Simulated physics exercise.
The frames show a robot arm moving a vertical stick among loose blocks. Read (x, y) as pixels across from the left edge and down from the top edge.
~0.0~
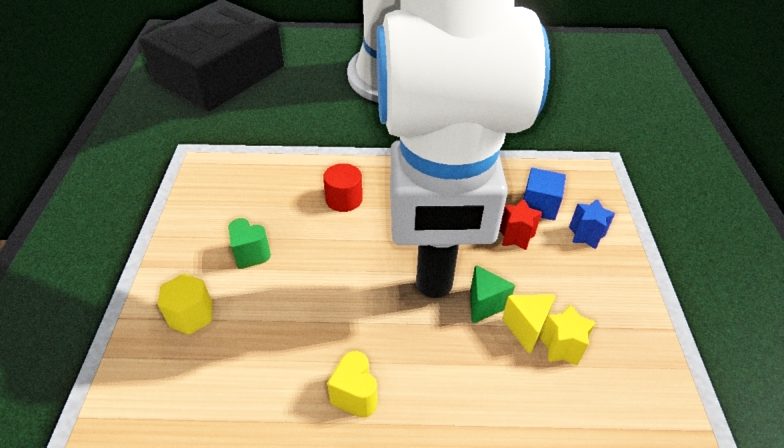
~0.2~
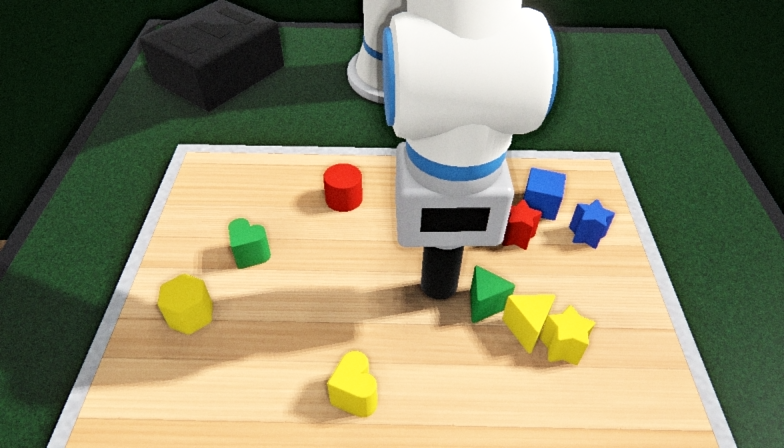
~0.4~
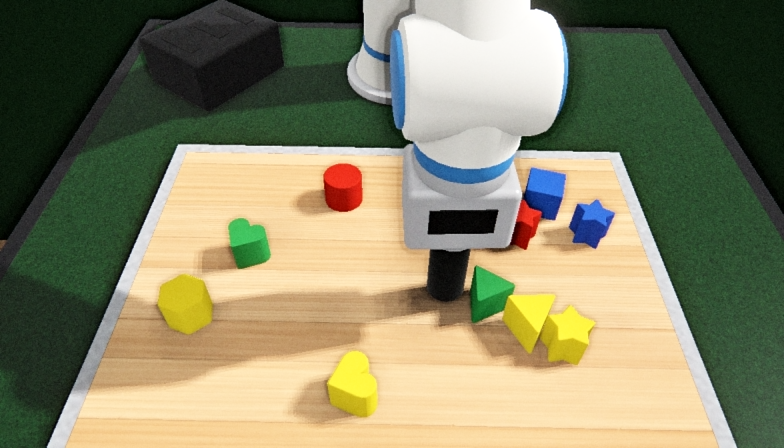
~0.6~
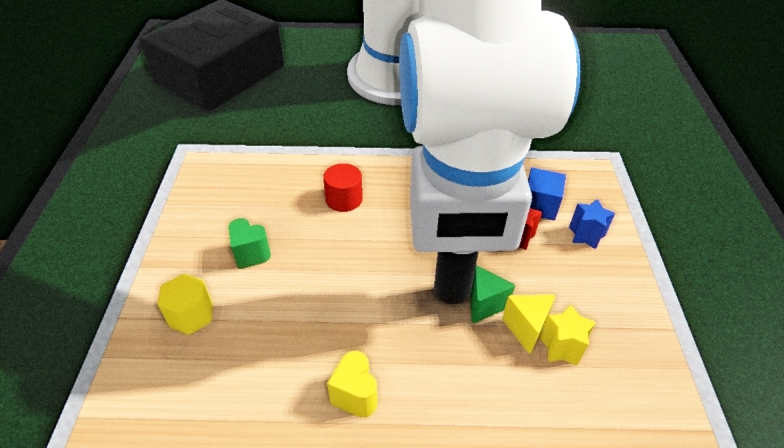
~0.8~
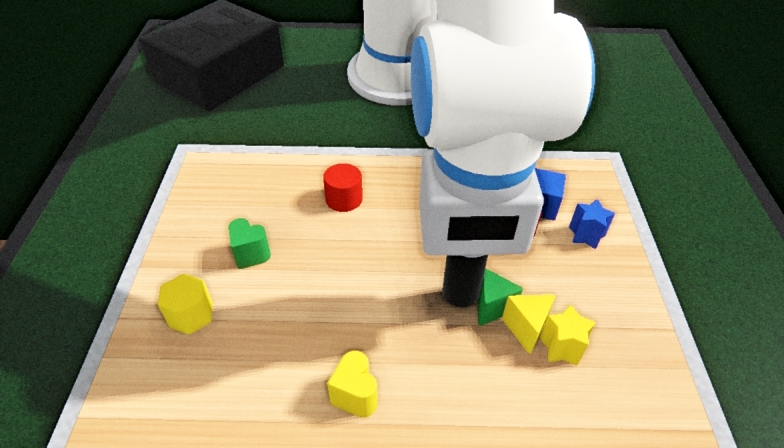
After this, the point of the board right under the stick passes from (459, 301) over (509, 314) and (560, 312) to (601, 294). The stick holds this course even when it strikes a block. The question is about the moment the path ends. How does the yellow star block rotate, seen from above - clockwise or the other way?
Anticlockwise.
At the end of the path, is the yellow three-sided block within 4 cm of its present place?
I expect so.
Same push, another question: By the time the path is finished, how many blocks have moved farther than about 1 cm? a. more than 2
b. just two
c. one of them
a: More than 2.
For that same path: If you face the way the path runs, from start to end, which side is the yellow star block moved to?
Picture yourself facing from the start of the path to its end: The yellow star block moves off to your right.
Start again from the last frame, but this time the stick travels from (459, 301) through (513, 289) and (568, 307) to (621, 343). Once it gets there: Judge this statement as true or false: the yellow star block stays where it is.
Answer: True.
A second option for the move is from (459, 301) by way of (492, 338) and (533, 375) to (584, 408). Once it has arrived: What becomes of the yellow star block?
The block in question is displaced by the end.
On the path given first. One third of the way, stick (514, 306); green three-sided block (552, 302), turned 25° clockwise; yellow three-sided block (550, 328); yellow star block (589, 335), turned 30° anticlockwise.
Two thirds of the way, stick (565, 303); green three-sided block (605, 305), turned 45° clockwise; yellow three-sided block (552, 330); yellow star block (591, 336), turned 30° anticlockwise.
At the end, stick (605, 286); green three-sided block (617, 306), turned 55° clockwise; yellow three-sided block (552, 330); yellow star block (591, 336), turned 30° anticlockwise; blue star block in place.
